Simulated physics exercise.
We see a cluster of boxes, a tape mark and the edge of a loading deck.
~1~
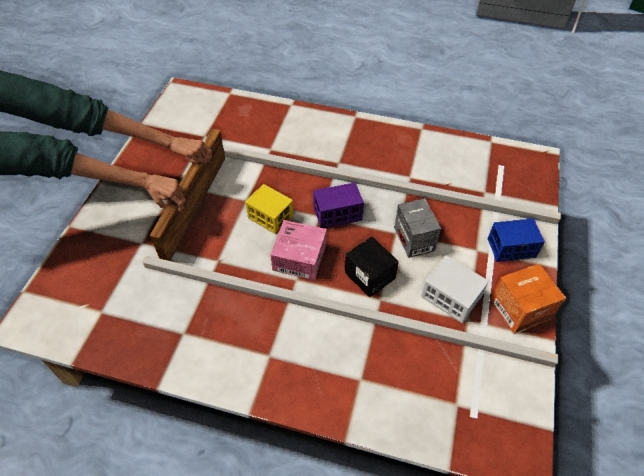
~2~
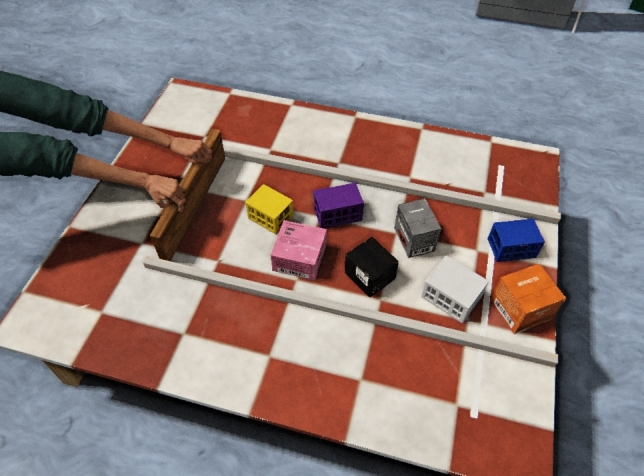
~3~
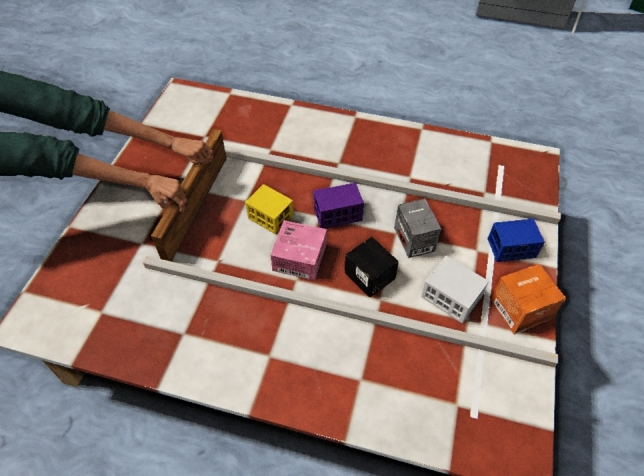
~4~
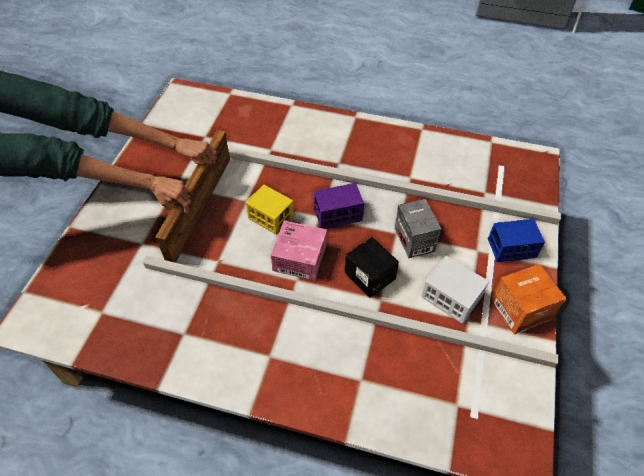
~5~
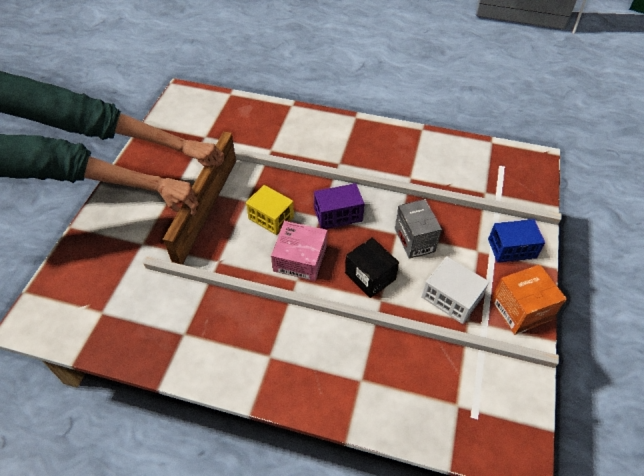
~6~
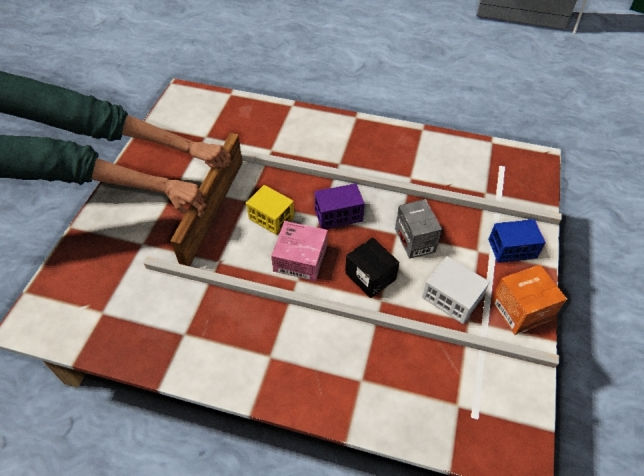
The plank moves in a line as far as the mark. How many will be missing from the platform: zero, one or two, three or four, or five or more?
The number that fall off is three or four.
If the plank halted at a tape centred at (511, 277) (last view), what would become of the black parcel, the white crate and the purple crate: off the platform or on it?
The black parcel is lost; the white crate goes over; the purple crate stays on.
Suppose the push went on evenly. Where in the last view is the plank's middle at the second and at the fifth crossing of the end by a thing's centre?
First at (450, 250), next at (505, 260).
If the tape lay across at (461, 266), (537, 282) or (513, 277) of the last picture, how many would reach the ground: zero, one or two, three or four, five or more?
Taking them in turn, either one or two; five or over; five or over.
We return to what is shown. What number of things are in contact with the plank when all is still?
In contact: 3.
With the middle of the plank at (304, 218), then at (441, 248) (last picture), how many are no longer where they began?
3 and 8.
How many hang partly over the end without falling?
The number is 1.
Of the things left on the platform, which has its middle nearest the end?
The grey box ends nearest.
A little later, none off yet; orange box at rest near (527, 300); blue crate at rest near (516, 241); white crate at rest near (455, 290).
Next, none off yet; orange box shifted a little near (533, 301); blue crate at rest near (516, 241); white crate shifted a little near (471, 293).
Later still, one off so far; orange box fallen near (575, 387); blue crate shifted a little near (530, 241); white crate shifted well along near (551, 303).
When it is over, the number that fall off is three or four; down, black parcel, white crate, blue crate and orange box.
